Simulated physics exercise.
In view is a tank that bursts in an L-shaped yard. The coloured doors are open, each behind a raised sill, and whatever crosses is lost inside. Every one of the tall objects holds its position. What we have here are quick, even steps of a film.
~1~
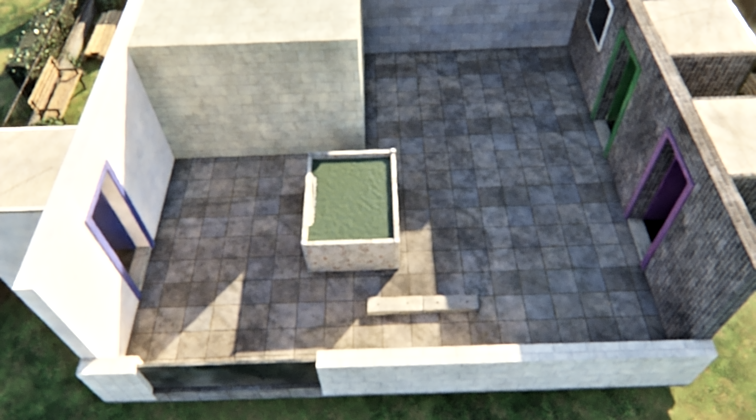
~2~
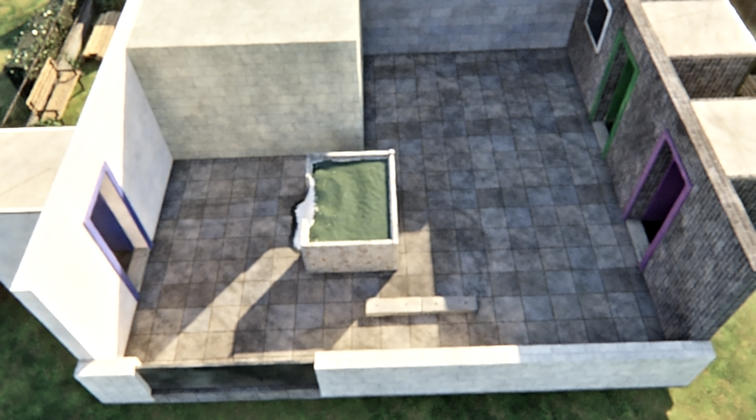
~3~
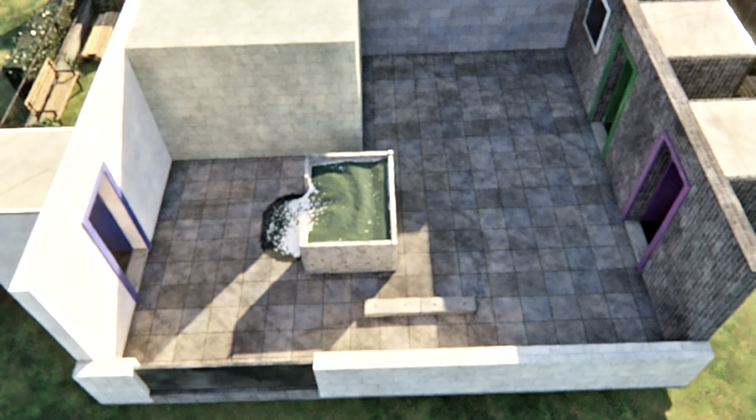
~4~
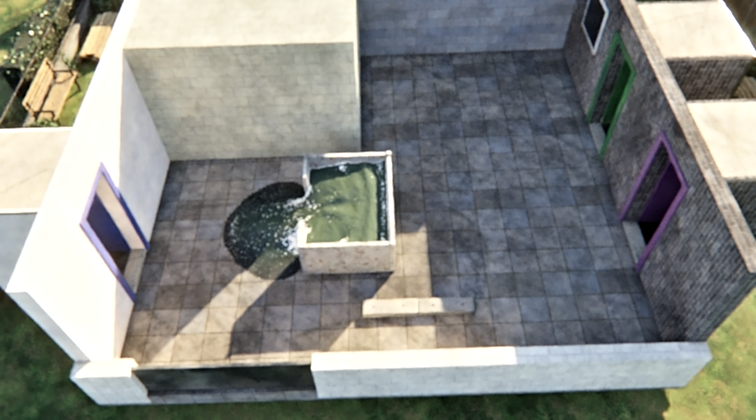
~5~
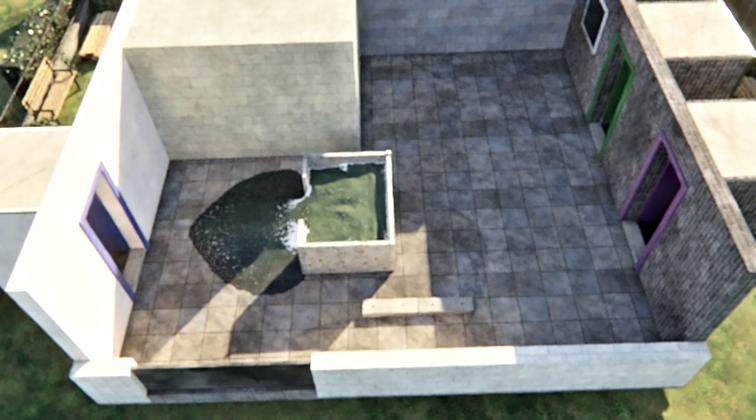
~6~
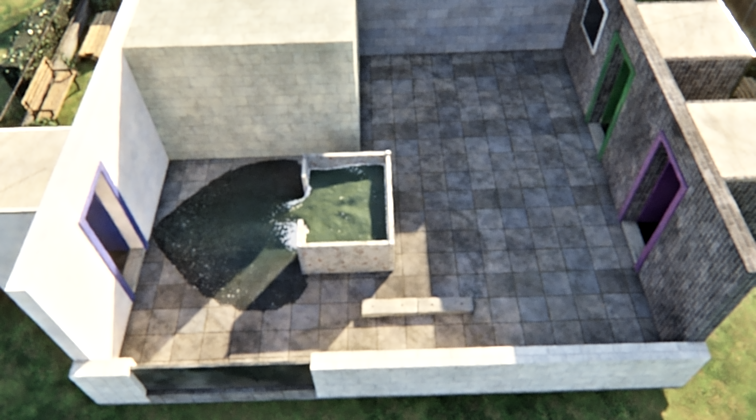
Water bursts from the left side of a square tank and spreads leftward across the paved yard.
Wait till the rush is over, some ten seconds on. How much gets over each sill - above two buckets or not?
At the purple door, not above two buckets. At the blue door, above two buckets. At the green door, not above two buckets.
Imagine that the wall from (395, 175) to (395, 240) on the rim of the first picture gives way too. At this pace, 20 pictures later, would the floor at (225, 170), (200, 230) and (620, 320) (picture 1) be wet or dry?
Going through them one by one, I'd say high and dry, then high and dry, then waterlogged.
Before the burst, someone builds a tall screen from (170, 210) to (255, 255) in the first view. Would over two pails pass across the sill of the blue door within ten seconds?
The blue door copes.
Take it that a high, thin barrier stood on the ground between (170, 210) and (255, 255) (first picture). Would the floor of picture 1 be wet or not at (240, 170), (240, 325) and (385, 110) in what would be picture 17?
Submerged; submerged; untouched.
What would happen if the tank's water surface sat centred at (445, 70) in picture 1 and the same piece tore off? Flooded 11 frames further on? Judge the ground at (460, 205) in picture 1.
Answer: Submerged.
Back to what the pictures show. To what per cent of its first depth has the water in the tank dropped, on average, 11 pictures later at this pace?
Roughly 42 %.
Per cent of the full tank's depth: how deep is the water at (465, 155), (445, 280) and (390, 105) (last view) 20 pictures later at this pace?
Roughly 0 per cent, 0 per cent and 0 per cent.
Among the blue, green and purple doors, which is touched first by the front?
It would be the door marked blue.
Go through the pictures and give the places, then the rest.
In the first picture, still water in the tank at (351, 198).
In the second picture, the front is at (299, 250), out from the gap at (311, 217).
In the third picture, water pours out at (310, 219) and has run to (270, 252).
In the fourth picture, the front is at (229, 239), out from the gap at (308, 219).
In the fifth picture, water pours out at (308, 219) and has run to (195, 234).
In the sixth picture, the front is at (159, 227), out from the gap at (307, 218).
A moment on, water covers 20 % of the floor; the purple door not reached, the blue door over two buckets in, the green door not reached.
Next, water covers 20 % of the floor; the purple door not reached, the blue door far over two buckets in, the green door not reached.
Then, water covers 25 % of the floor; the purple door not reached, the blue door far over two buckets in, the green door not reached.
Later, water covers 45 % of the floor; the purple door not reached, the blue door far over two buckets in, the green door not reached.
In the end, water covers 65 % of the floor; the purple door wet at the sill, nothing in, the blue door far over two buckets in, the green door not reached.
